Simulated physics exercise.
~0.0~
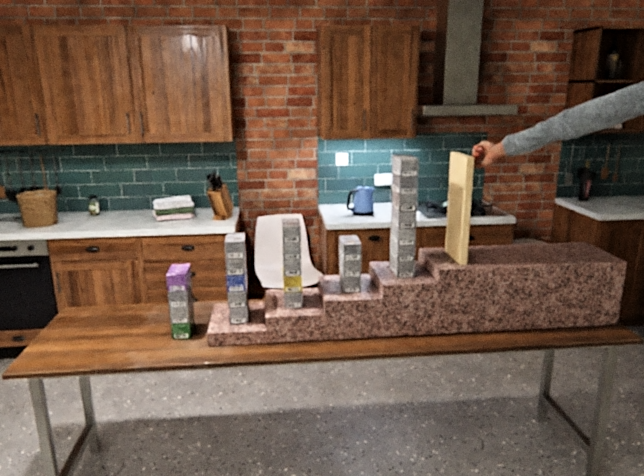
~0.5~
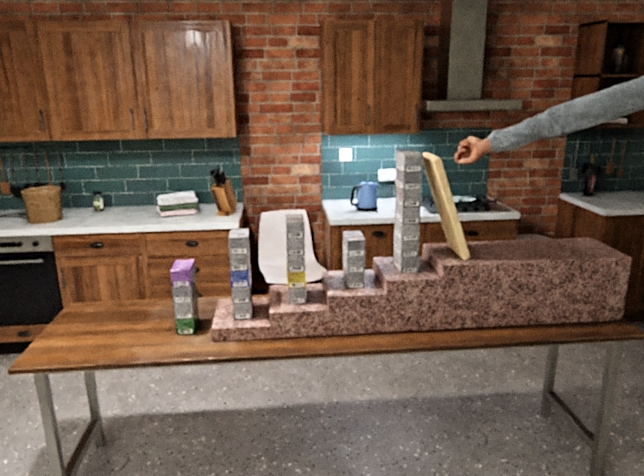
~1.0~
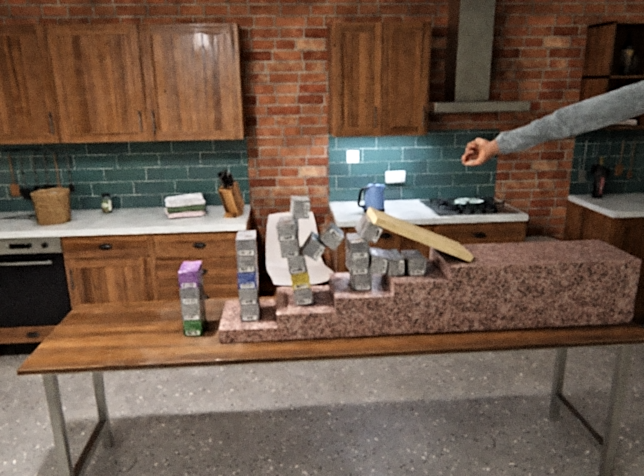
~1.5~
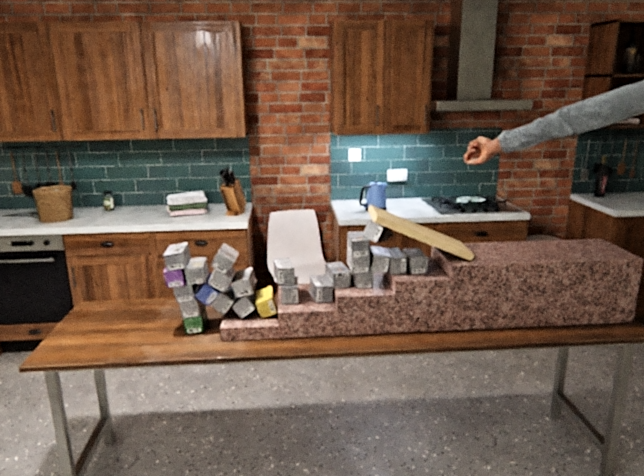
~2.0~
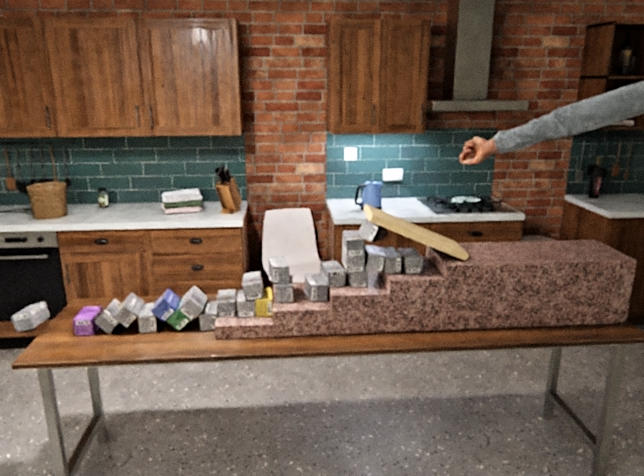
A hand tips a board leftward, toppling columns of packets down the steps onto the table.
